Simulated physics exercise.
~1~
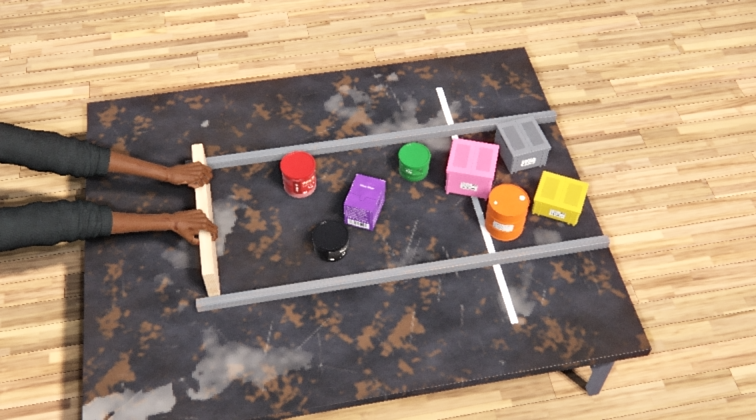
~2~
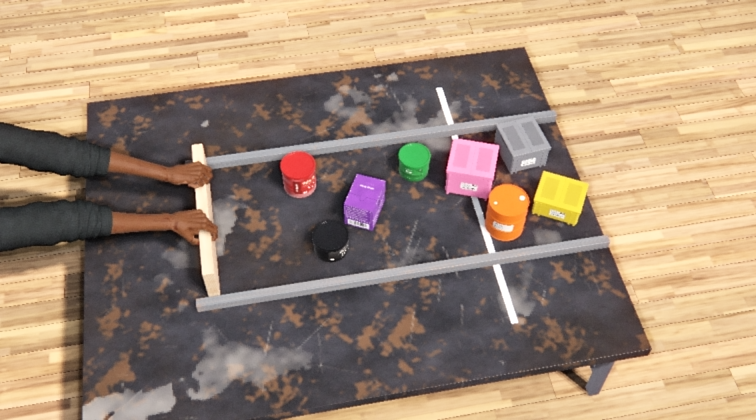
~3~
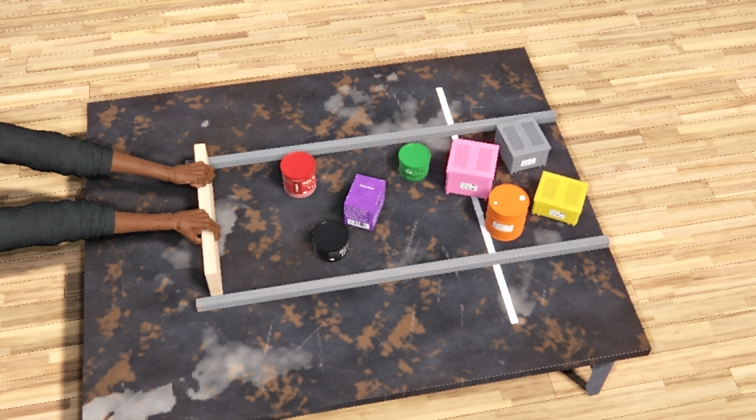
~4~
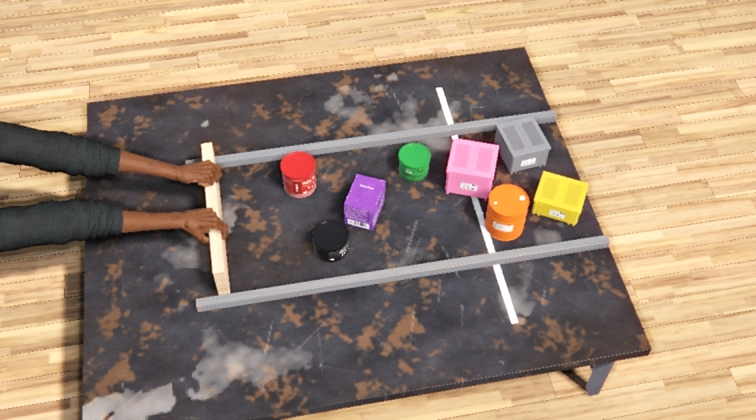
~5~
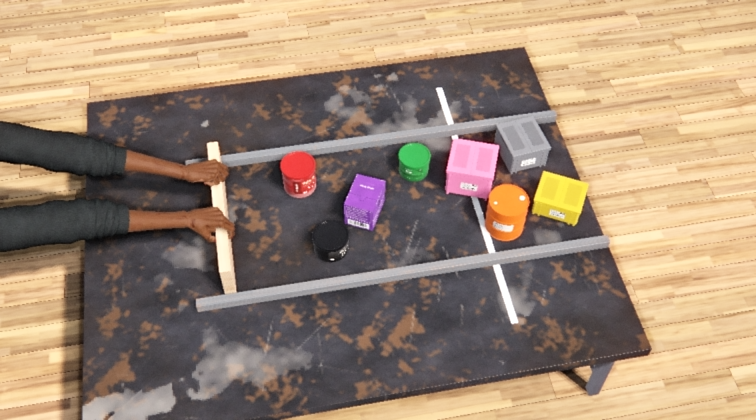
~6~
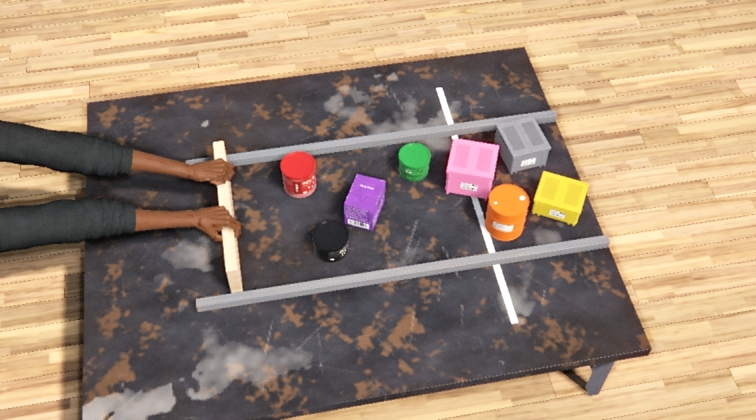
On a dark stained tabletop, two hands sliding a wooden plank slightly right between grey rails, the colourful tubs and boxes staying still.
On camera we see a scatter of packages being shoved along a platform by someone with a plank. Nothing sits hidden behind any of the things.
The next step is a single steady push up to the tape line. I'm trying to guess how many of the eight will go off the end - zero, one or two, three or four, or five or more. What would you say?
After that push, what drops off the edge is none whatsoever.
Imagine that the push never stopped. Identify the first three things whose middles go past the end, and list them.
The grey tote comes first, followed by the yellow tote and then the pink tote.
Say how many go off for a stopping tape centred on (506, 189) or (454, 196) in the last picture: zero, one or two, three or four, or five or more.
Result, first to last: One to two, none at all.
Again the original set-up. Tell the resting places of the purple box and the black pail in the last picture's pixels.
Positions - first (487, 179), then (501, 217).
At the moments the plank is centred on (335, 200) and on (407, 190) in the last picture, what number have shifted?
2 and 5.
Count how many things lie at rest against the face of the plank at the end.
Well, it touches 3.
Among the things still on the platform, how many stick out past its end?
The total would be 2.
Soon after, none off yet; yellow tote at rest near (560, 199); grey tote at rest near (521, 145); orange canister at rest near (506, 213).
In the end, the number that fall off is zero.
